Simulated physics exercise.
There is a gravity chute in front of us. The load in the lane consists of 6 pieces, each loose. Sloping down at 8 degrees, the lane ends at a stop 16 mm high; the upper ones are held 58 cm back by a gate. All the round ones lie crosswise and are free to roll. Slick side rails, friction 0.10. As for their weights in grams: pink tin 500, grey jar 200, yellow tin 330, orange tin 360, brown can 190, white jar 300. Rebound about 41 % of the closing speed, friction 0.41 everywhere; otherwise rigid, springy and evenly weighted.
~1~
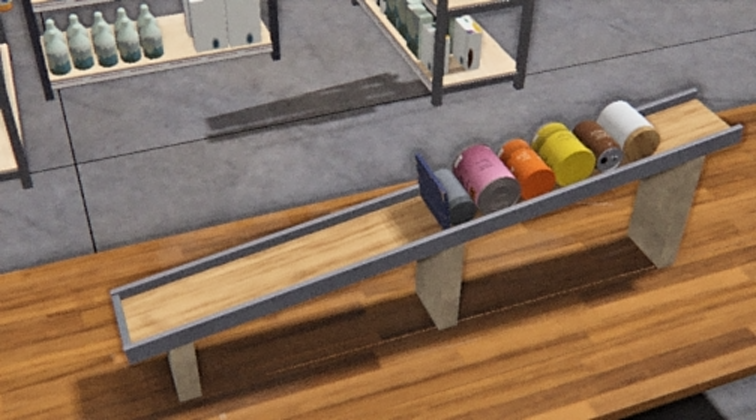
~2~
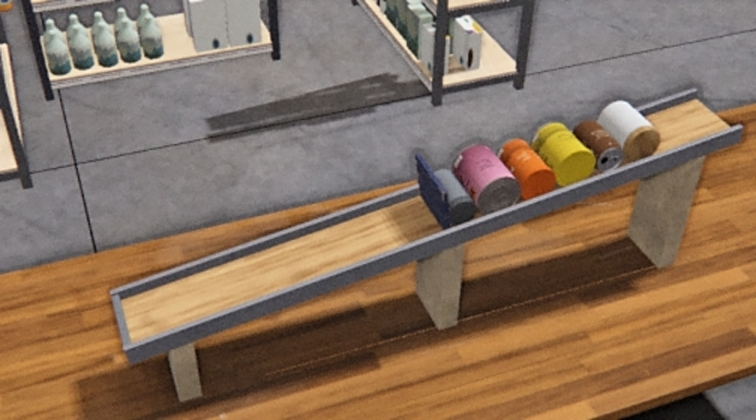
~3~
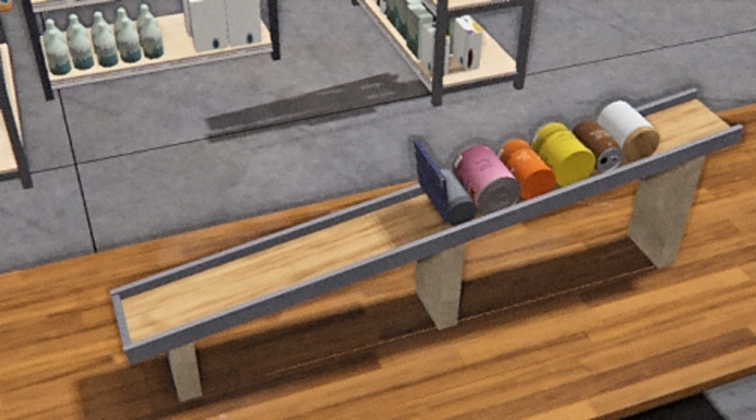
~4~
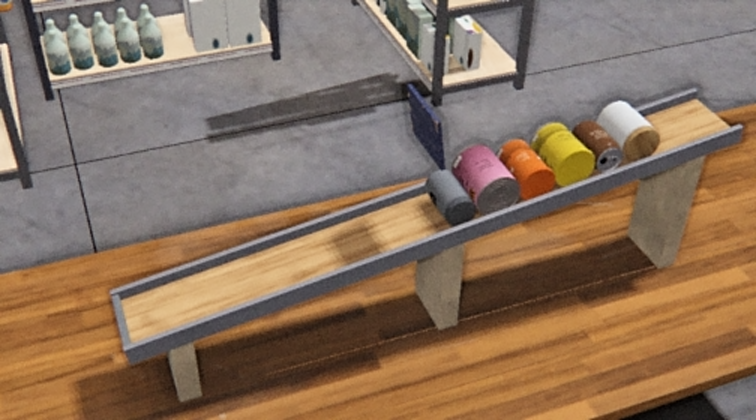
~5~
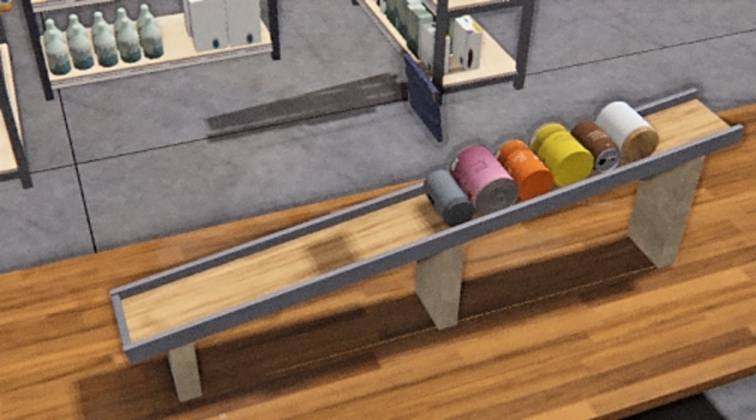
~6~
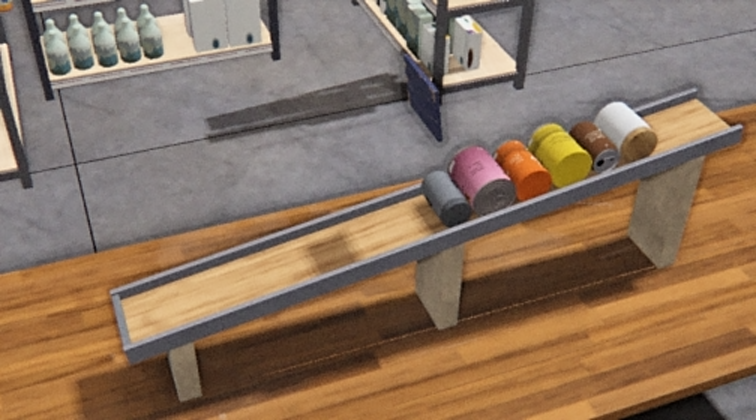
At the start, a dark gate holds a row of grey, pink, orange, yellow, brown and white containers on the upper part of a chute sloping down to the left. The gate then lifts clear and hangs above the lane, and the containers shift only very slightly down the slope.
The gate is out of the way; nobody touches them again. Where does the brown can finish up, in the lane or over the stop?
The brown can finishes up in the lane.
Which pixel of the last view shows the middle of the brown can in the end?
At pixel (260, 264) or so, give or take.
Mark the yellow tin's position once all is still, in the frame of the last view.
(219, 275).
Then, 0.50 s past the last view, leader 41 cm from the stop; brown can near (520, 173).
Then, 0.80 s past the last view, leader 21 cm from the stop; brown can near (426, 206).
Then, 1.00 s past the last view, leader 4 cm from the stop; brown can near (342, 235).
Then, 1.30 s past the last view, grey jar now over the stop; brown can near (261, 264).
Finally, over the stop, grey jar; the other 5 in the lane. In the last view, brown can near (260, 264).
